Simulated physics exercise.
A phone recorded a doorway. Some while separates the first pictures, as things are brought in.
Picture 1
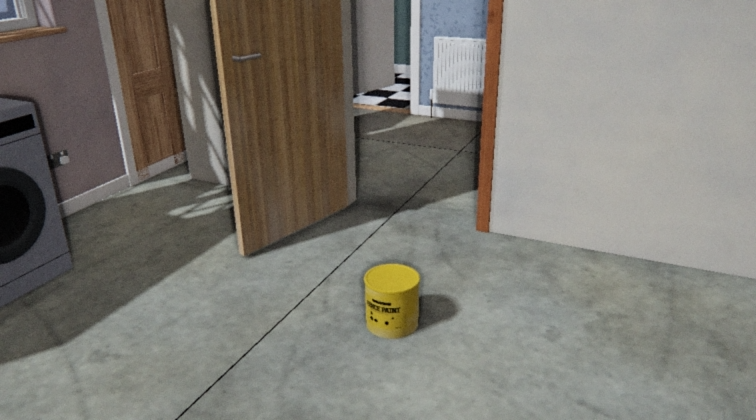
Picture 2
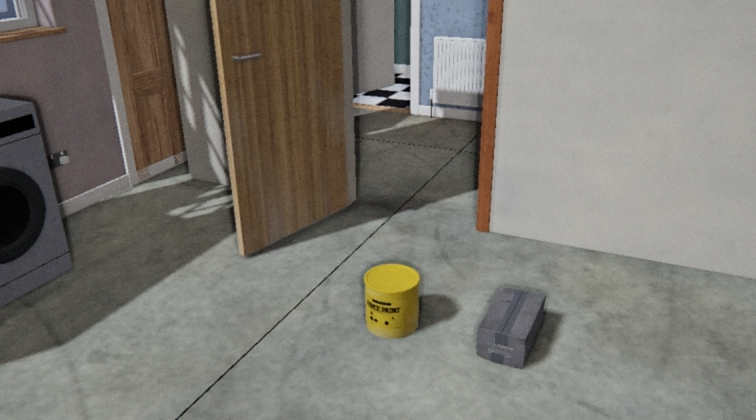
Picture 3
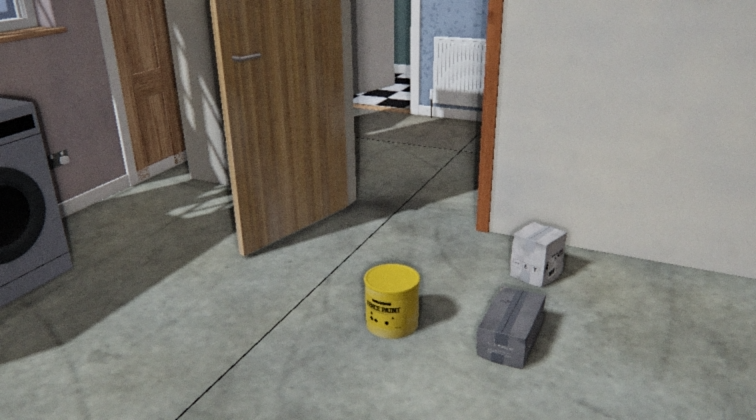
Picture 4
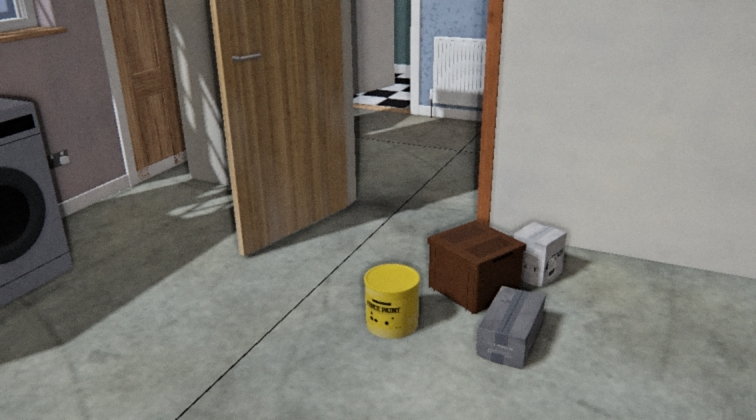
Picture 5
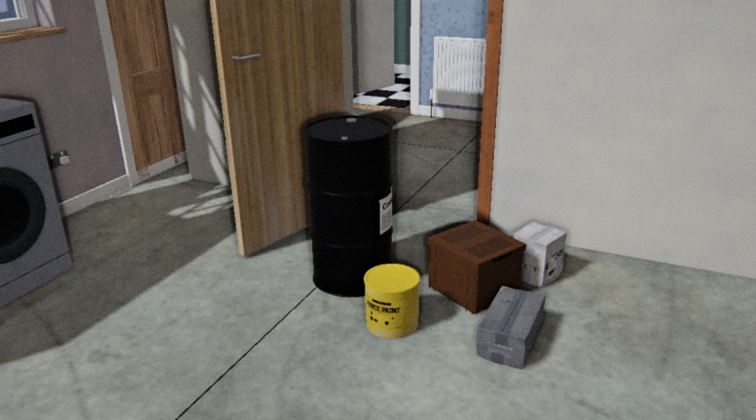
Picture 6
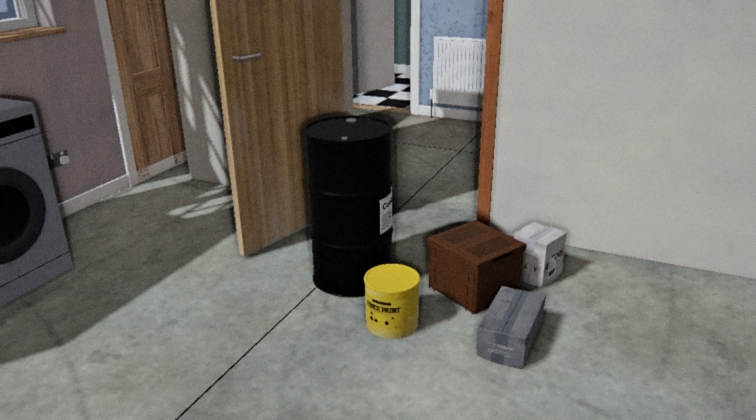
Grey box, white parcel, brown tote and black drum appearing in turn around a yellow pail beside a wide-open, still door.
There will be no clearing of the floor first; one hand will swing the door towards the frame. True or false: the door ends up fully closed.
False.
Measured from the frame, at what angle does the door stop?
Close to 75 degrees, I'd say.
Then, 0.40 s later than the last frame, open by 98°.
Then, 0.60 s later than the last frame, open by 90°.
Then, 0.80 s later than the last frame, open by 79°.
Then, 0.90 s later than the last frame, open by 75°.
When it is over, open by 74°; all 5 as before. End places, in pixels of the last picture, black drum near (353, 206).
